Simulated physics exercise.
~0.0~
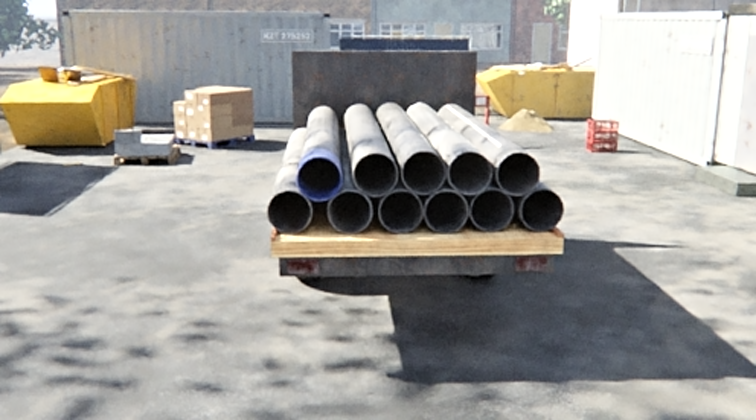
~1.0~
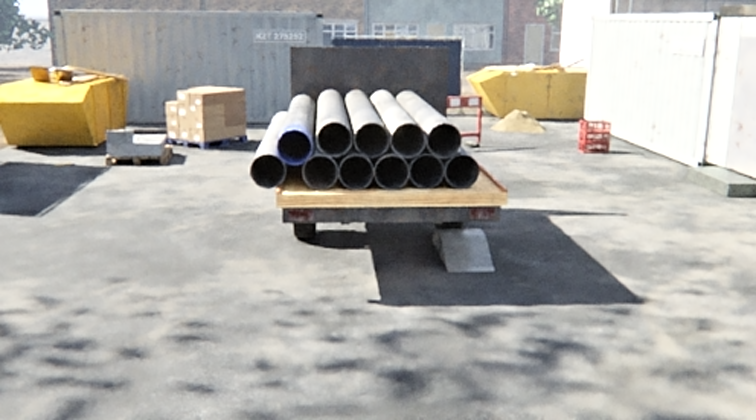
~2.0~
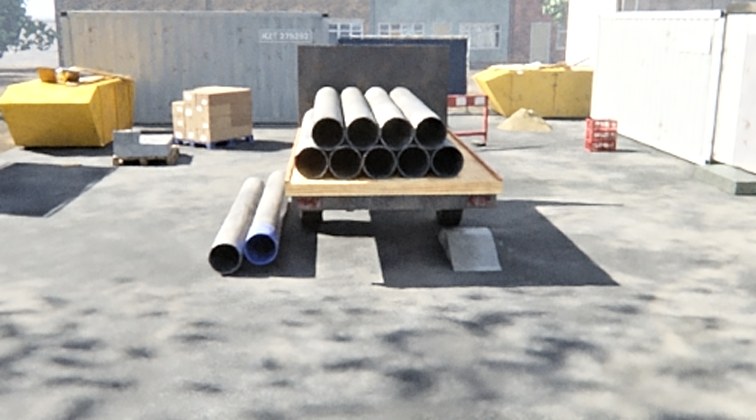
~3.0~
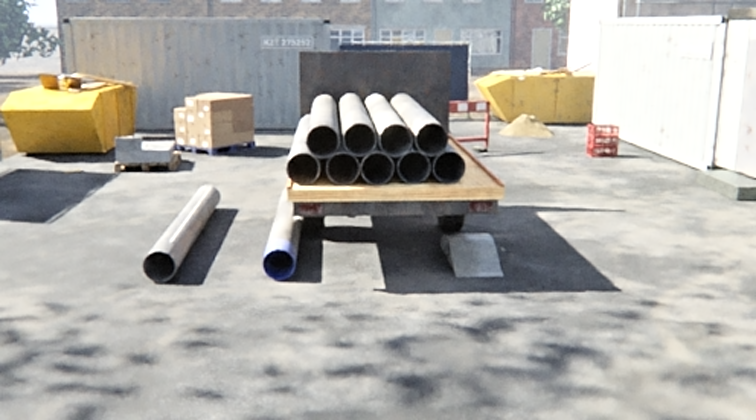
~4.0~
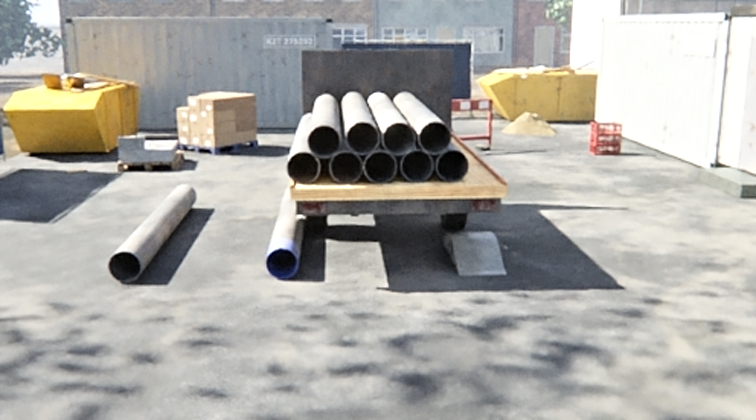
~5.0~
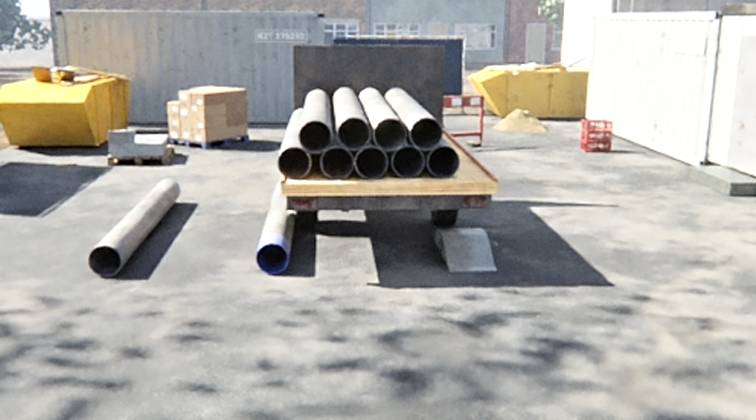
Stacked pipes shifting on a flatbed as a wheel crosses a concrete hump, two, one blue-marked, dropping left and resting on the ground.
